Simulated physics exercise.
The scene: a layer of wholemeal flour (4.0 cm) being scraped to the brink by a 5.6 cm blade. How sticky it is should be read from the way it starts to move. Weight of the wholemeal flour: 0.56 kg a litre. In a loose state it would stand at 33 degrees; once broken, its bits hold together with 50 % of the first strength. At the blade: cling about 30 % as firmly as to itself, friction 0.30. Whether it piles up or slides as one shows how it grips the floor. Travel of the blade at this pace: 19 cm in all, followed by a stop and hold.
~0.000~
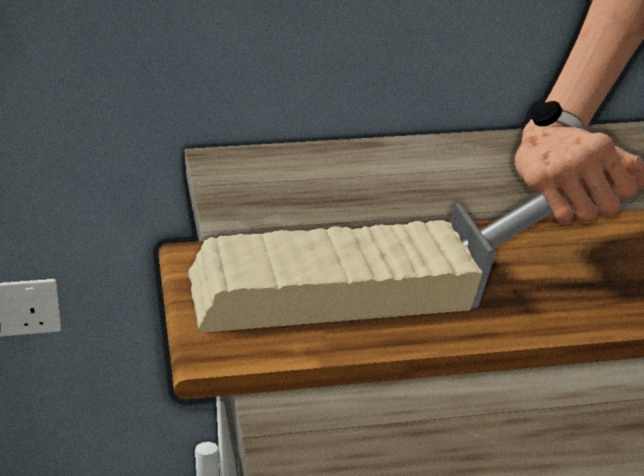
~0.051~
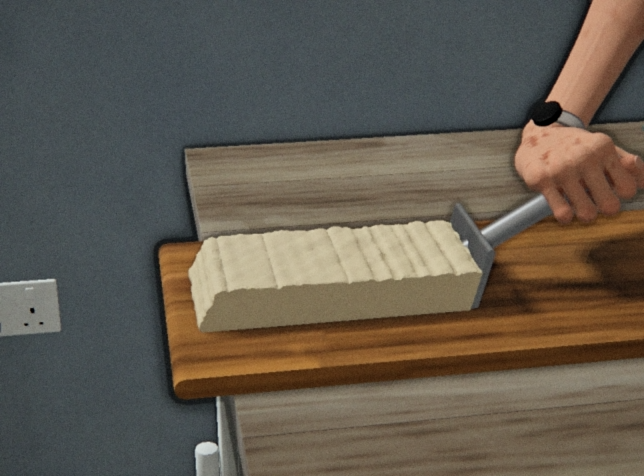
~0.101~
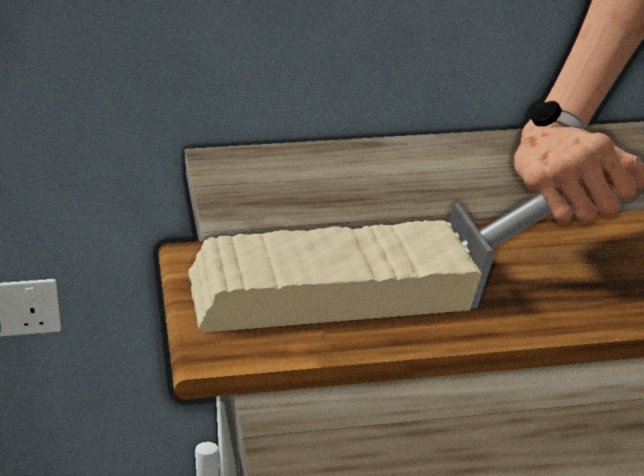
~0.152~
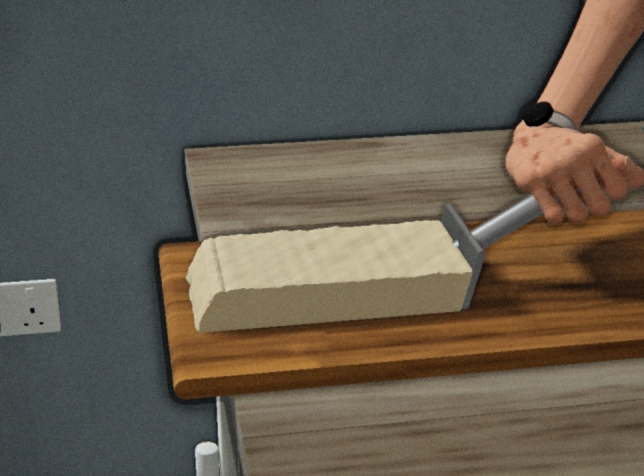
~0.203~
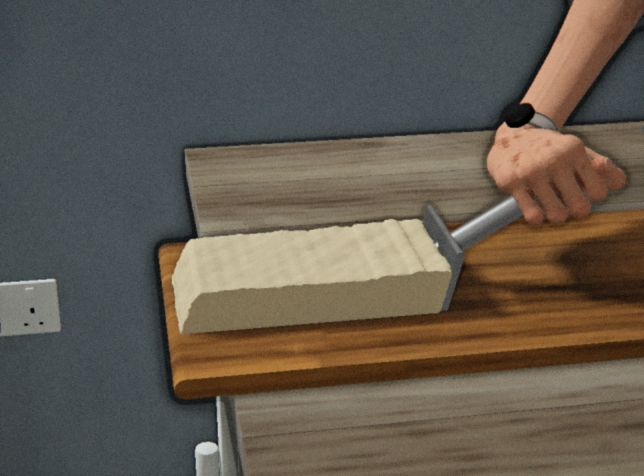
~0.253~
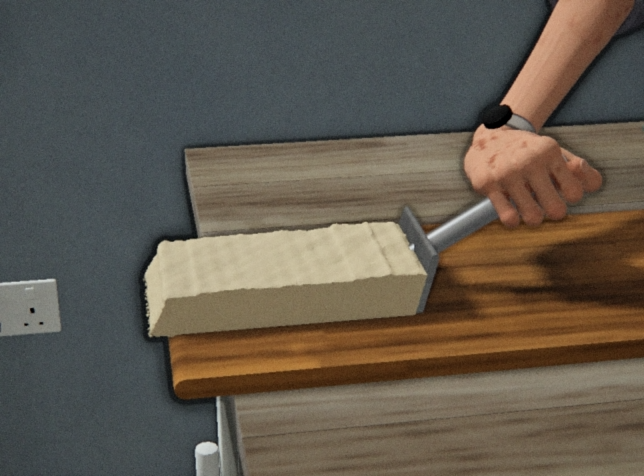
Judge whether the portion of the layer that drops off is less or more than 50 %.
The answer is more.
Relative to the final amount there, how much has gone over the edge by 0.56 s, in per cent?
Roughly 60 per cent.
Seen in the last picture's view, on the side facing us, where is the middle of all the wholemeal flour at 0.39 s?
Look near (222, 316) in the final picture.
After 0.39 s, 0 % has gone over the edge.
After 0.56 s, 37 % has gone over the edge.
After 0.72 s, 61 % has gone over the edge.
After 0.88 s, 61 % has gone over the edge.
After 1.24 s, 61 % has gone over the edge.
